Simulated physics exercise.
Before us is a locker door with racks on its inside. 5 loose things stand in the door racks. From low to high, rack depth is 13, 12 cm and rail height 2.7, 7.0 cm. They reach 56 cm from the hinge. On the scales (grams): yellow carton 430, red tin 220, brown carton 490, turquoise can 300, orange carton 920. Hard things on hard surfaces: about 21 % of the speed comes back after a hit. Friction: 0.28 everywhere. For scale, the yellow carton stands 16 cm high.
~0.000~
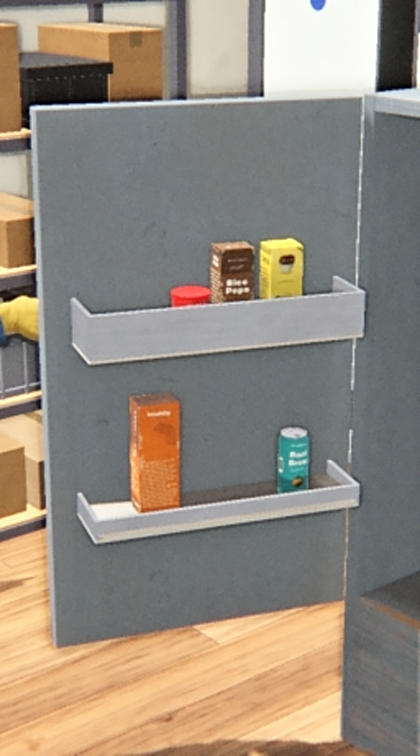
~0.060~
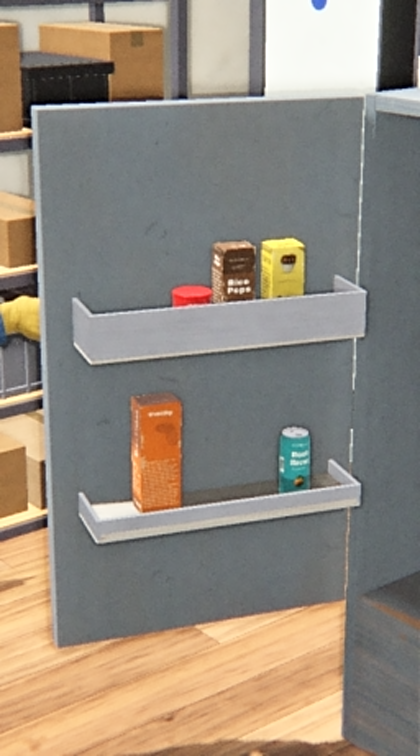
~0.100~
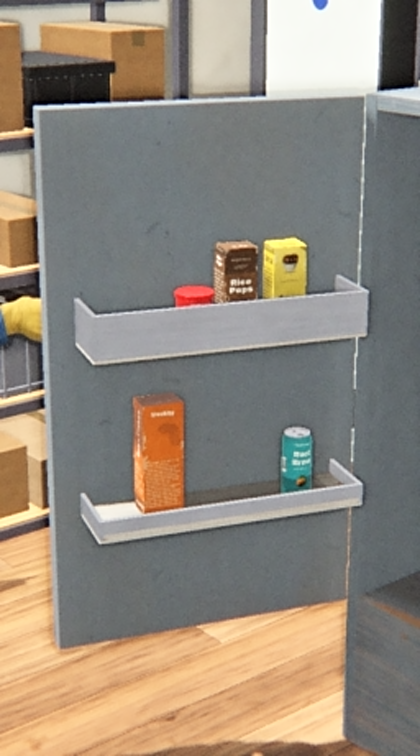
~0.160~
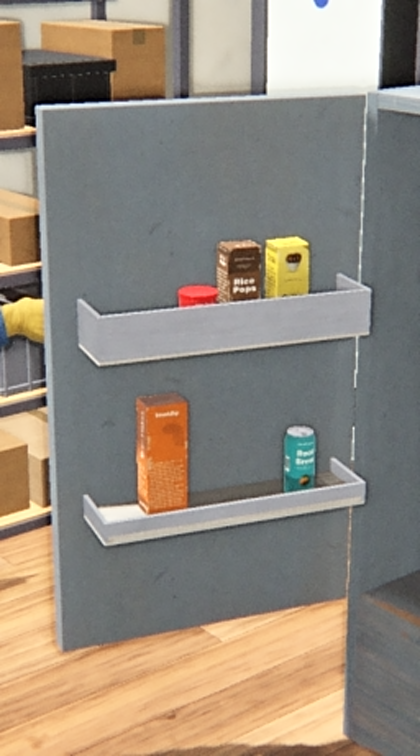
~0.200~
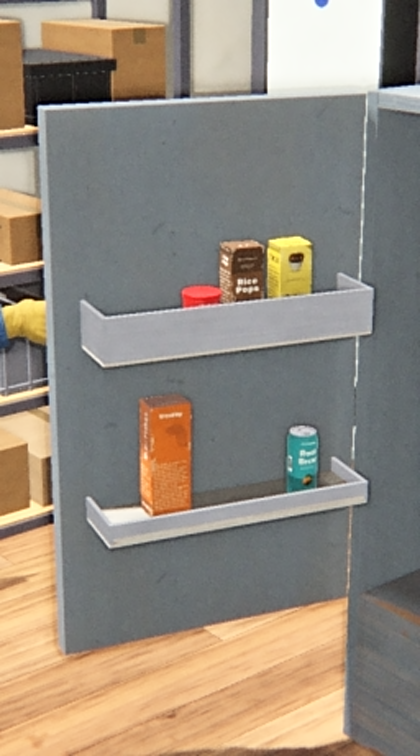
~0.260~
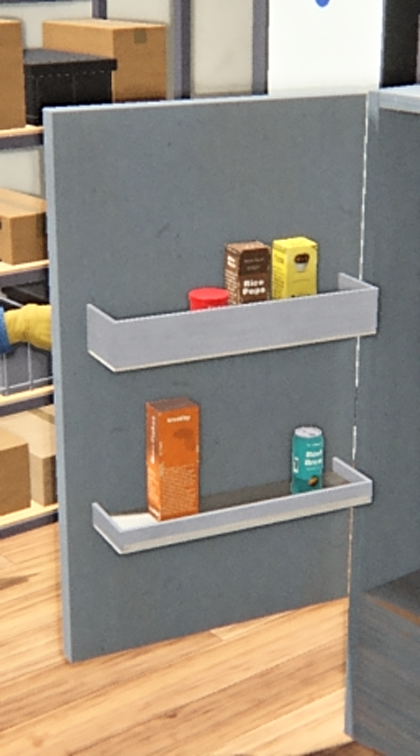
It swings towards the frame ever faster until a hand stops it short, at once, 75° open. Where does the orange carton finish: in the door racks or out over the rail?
The orange carton falls out.
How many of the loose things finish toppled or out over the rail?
1 of them.
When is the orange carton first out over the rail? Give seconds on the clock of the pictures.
Near 0.7 s.
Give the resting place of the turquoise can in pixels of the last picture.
At about (355, 470).
By 0.56 s, door at 75°.
By 0.76 s, door at 75°; orange carton now out over the rail; brown carton 4 cm from its spot; yellow carton 3 cm from its spot.
By 0.96 s, door at 75°; brown carton 4 cm from its spot; yellow carton 3 cm from its spot.
When it is over (1.3 s), out over the rail, orange carton; the other 4 within 5 cm of the start.
